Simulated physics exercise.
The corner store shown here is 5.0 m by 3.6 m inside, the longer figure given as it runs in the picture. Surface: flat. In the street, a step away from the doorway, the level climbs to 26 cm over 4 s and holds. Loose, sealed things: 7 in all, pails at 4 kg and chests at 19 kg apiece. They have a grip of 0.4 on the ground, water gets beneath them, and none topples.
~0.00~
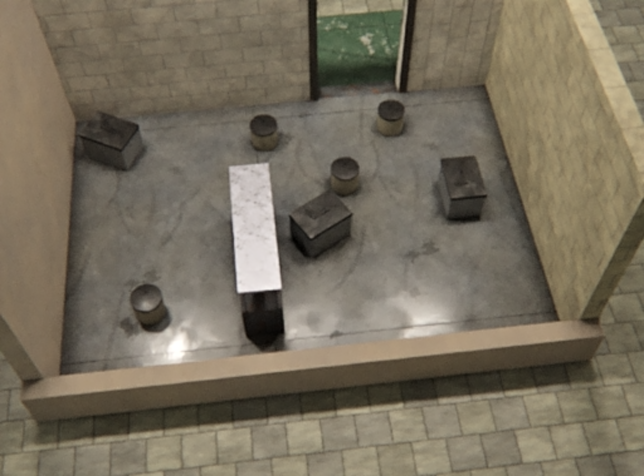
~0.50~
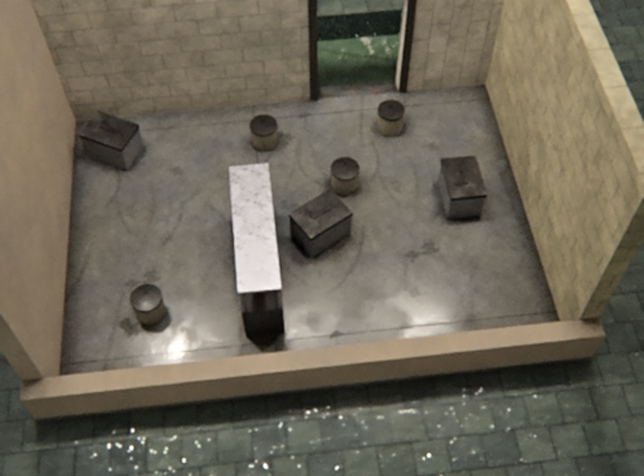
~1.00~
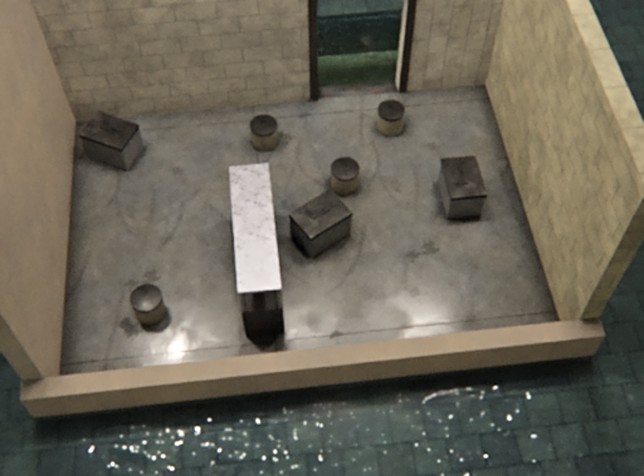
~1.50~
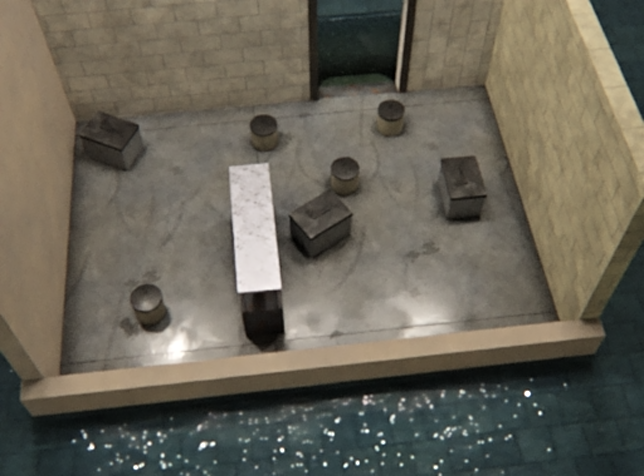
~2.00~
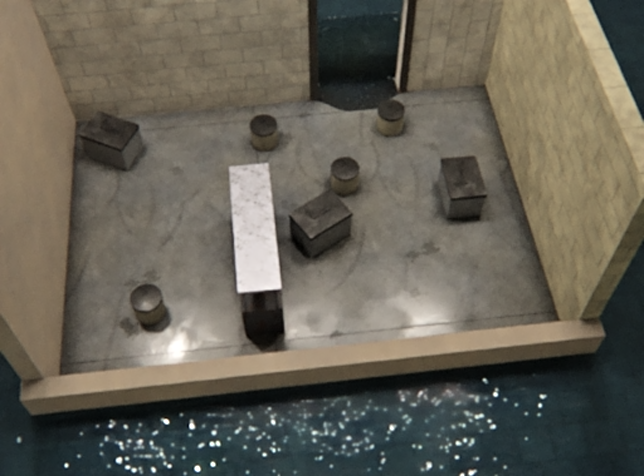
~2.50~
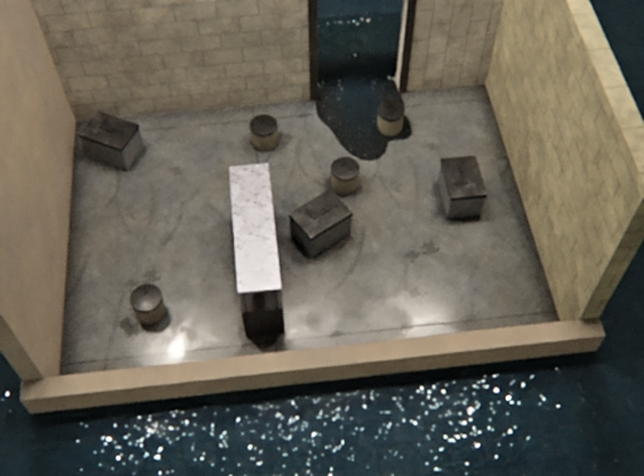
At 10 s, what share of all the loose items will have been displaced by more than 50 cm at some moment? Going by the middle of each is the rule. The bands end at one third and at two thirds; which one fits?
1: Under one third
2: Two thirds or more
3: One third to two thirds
One third to two thirds.
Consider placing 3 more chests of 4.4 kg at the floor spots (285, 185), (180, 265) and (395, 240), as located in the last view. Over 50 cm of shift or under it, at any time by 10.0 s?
One: Beyond it. Two: Within it. Three: Beyond it.
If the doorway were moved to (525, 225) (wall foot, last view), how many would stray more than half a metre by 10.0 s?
5.
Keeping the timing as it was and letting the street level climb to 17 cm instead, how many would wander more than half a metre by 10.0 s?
Count: 2.
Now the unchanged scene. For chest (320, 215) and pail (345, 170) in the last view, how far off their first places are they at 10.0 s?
One is off by 120 cm, the other by 200 cm, in the order asked.
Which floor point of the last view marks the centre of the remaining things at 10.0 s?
Averaged position, last view: Near pixel (305, 258).
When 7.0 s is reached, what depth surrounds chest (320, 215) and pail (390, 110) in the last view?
13 and 8 cm.
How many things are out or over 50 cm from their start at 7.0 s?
Count: 3.
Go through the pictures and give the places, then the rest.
In the first frame, a pail at (391, 110) rests on the ground; a pail at (264, 125), on the bottom; 0.0 m2 under water; 0 of 7 have shifted.
In the second frame, a pail at (391, 110) rests on the ground; a pail at (264, 125), on the bottom; 0.0 m2 under water; 0 of 7 have shifted.
In the third frame, a pail at (391, 110), on the bottom; a pail at (264, 125), on the bottom; water covers 0.0 m2; 0 of 7 have shifted.
In the fourth frame, a pail at (391, 110), on the bottom; a pail at (264, 125), on the bottom; water covers 0.0 m2; 0 of 7 have shifted.
In the fifth frame, a pail at (391, 110) rests on the ground; a pail at (264, 125), on the bottom; 0.1 m2 under water; 0 of 7 have shifted.
In the sixth frame, a pail at (391, 110), on the bottom; a pail at (264, 125), on the bottom; water covers 0.7 m2; 0 of 7 have shifted.
After 3.5 s 1 of 7 are over 50 cm from their spots; 0 afloat.
After 4.5 s 2 of 7 are over 50 cm from their spots; 0 afloat.
After 7.0 s 3 of 7 are over 50 cm from their spots; 3 afloat.
After 10.0 s 4 of 7 are over 50 cm from their spots, and 4 have been at some point; 4 afloat.
